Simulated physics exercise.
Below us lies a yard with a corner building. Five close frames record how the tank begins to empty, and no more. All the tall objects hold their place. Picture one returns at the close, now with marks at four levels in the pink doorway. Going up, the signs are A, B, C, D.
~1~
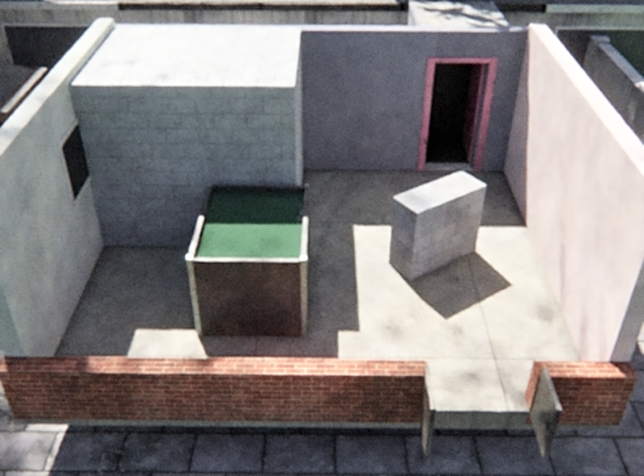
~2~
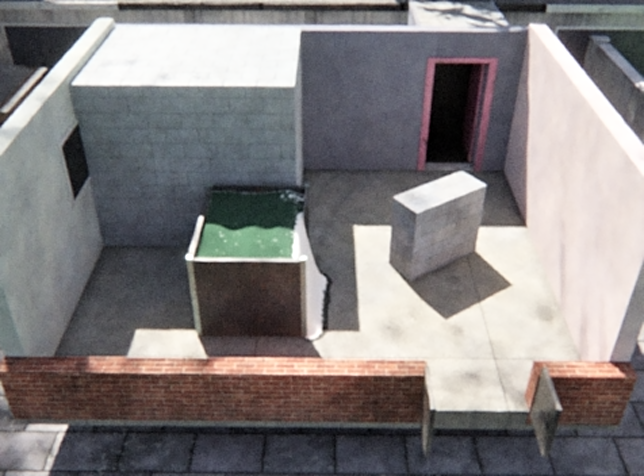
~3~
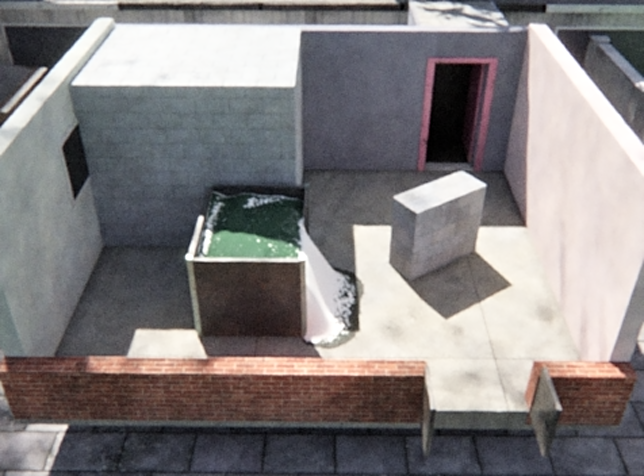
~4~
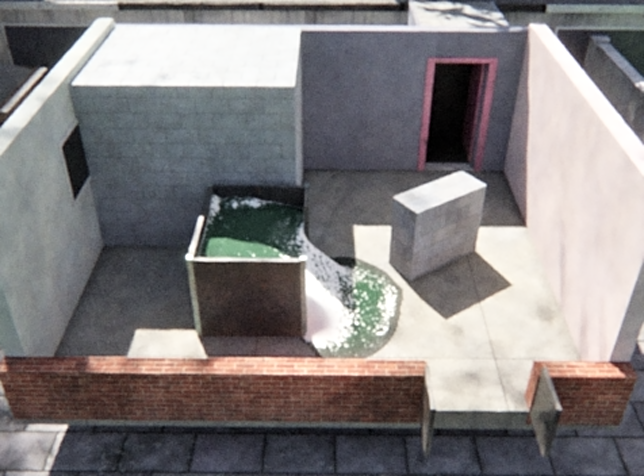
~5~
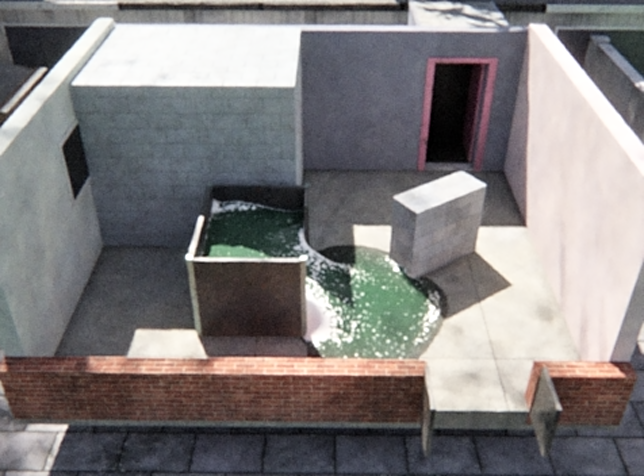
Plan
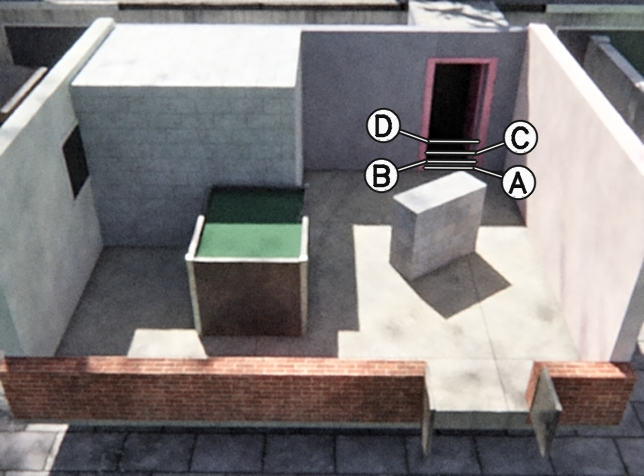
Green water breaks out of the right side of a brown-fronted tank in a walled yard, seen from high above and in front. A pale corner building stands behind it at left, a pink-framed doorway at the back, a grey block at right and a low brick wall with an open gate in front. The water drops, foaming white, and spreads rightward into a rounded pool reaching the block, while the tank's level sinks.
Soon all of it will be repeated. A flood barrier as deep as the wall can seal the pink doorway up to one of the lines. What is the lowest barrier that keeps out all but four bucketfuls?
The answer is line B.
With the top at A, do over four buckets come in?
Yes, it does.
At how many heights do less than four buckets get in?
Three.
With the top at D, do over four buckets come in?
No, not at all.
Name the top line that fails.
A it is.
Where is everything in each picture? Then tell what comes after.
Water in the tank at rest, its middle at (253, 225); foot of the pink doorway at (449, 170); open gate at (481, 357).
Water covers 1 % of the ground and shows as far out as (320, 276).
Water covers 4 % of the ground and shows as far out as (349, 275).
Water covers 8 % of the ground and shows as far out as (397, 294).
Water covers 15 % of the ground and shows as far out as (441, 300).
On the marked copy, A at (449, 167); B at (450, 161); C at (451, 152); D at (453, 141); from the bottom up A, B, C, D.
Choosing A, some 15 bucketfuls get in.
Choosing B, a splash gets over, under a bucket.
Choosing C, nothing gets over.
Choosing D, nothing gets over.
